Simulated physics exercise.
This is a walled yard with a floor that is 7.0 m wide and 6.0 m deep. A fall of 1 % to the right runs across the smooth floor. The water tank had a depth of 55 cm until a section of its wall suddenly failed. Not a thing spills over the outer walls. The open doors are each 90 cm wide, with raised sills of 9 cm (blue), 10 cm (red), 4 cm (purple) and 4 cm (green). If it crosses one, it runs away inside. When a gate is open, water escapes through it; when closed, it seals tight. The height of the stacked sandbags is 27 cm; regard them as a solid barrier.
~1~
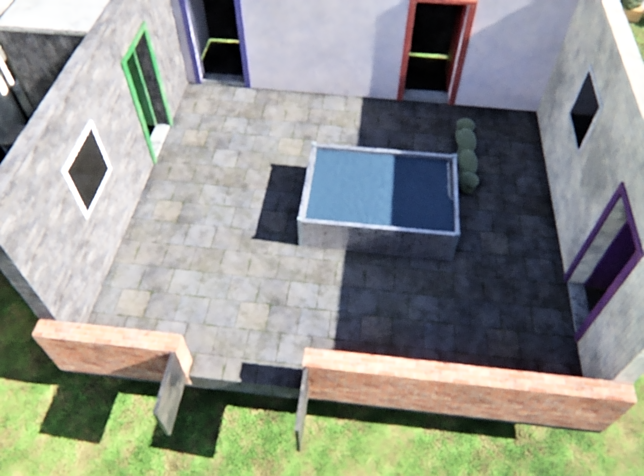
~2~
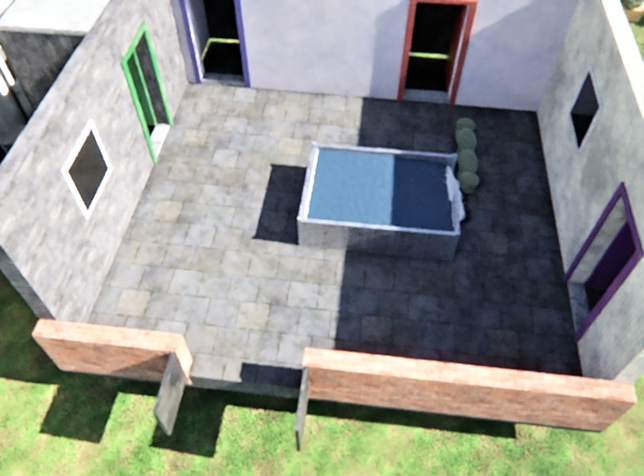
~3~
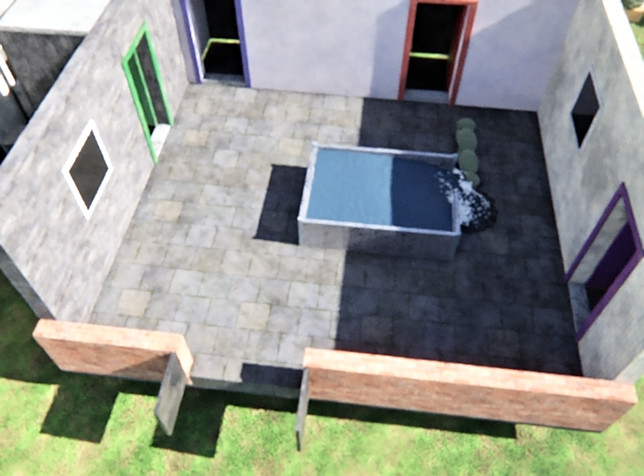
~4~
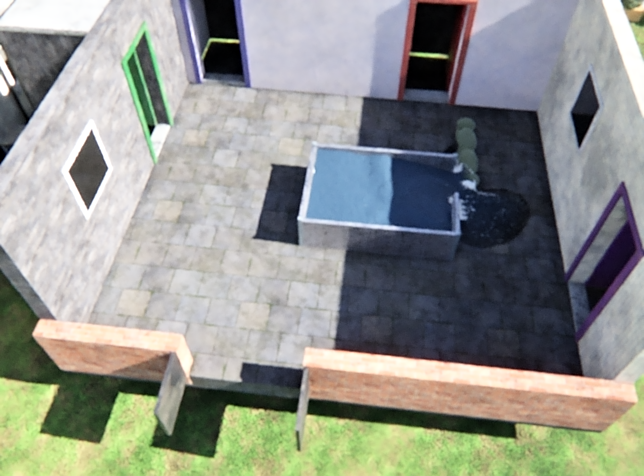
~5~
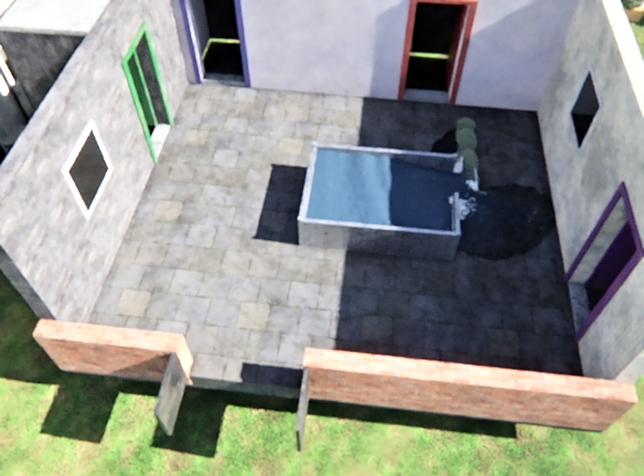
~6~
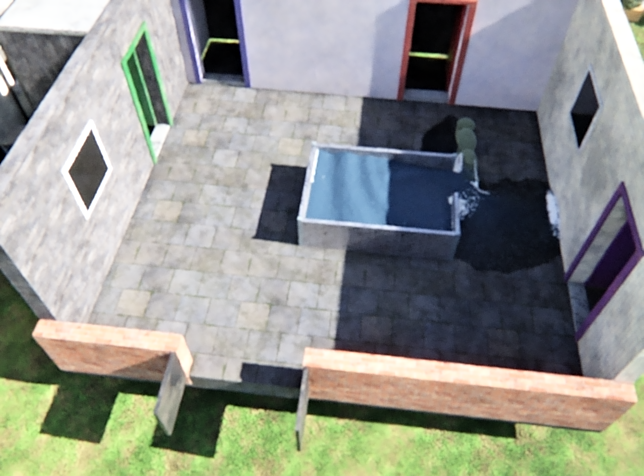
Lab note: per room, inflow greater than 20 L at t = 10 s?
At the end, at the blue door the amount will not overshoot the limit; at the red door the amount will not overshoot the limit; at the purple door the amount will overshoot the limit; at the green door the amount will not overshoot the limit.
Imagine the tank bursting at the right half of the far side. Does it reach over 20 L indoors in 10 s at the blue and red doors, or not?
At the blue door the limit is not exceeded; at the red door it is surpassed.
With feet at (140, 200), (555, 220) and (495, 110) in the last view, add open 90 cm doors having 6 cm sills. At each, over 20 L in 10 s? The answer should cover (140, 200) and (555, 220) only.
Result in order - not enough, then more than that.
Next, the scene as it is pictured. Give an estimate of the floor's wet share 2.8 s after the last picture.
30 %.
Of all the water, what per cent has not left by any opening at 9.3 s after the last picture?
96 %.
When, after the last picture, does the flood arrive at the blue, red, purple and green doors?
Door times: Blue 5.0 s / red 0.5 s / purple 0.5 s / green 7.0 s.
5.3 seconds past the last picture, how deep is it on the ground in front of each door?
In cm: Blue 1, red 8, purple 6, green 0.
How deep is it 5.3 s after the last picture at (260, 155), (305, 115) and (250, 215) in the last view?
Roughly 2, 3, 0 cm.
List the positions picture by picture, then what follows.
The first frame shows still water, 55 cm deep, in the water tank at (381, 190).
In the second frame, water pours out at (449, 192) and has run 0.5 m, to a hidden place; typically 11 cm deep outside, 55 cm at the water tank's back.
In the third frame, the front is at a hidden place, 0.8 m from the gap at (449, 193); 0.6 m2 of floor is under water; 55 cm left at the back of the water tank.
In the fourth frame, water pours out at (449, 194) and has run 1.3 m, to (454, 149); typically 6 cm deep outside, 55 cm at the water tank's back.
In the fifth frame, the front is at (555, 217), 1.8 m from the gap at (449, 193); 2.3 m2 of floor is under water; 55 cm left at the back of the water tank.
In the sixth frame, the front is at (453, 121), 2.1 m from the gap at (449, 193); 3.1 m2 of floor is under water; 53 cm left at the back of the water tank.
Then, 0.7 s after the last picture water covers 15 % of the floor and is deepest (35 cm) near (460, 200); blue door not reached, red door 6 cm at the sill, 0 L in, purple door 7 cm at the sill, 0 L in, green door not reached.
Then, 1.5 s after the last picture water covers 25 % of the floor and is deepest (29 cm) near (460, 200); blue door not reached, red door 10 cm at the sill, 1 L in, purple door 11 cm at the sill, 9 L in, green door not reached.
Then, 2.8 s after the last picture water covers 30 % of the floor and is deepest (20 cm) near (563, 401); blue door not reached, red door 10 cm at the sill, 2 L in, purple door 8 cm at the sill, 32 L in, green door not reached.
Then, 5.3 s after the last picture water covers 65 % of the floor and is deepest (16 cm) near (547, 216); blue door 1 cm at the sill, 0 L in, red door 8 cm at the sill, 2 L in, purple door 6 cm at the sill, 51 L in, green door not reached.
Then, 9.3 s after the last picture water covers 95 % of the floor and is deepest (12 cm) near (547, 216); blue door 4 cm at the sill, 0 L in, red door 6 cm at the sill, 2 L in, purple door 5 cm at the sill, 61 L in, green door 3 cm at the sill, 0 L in.
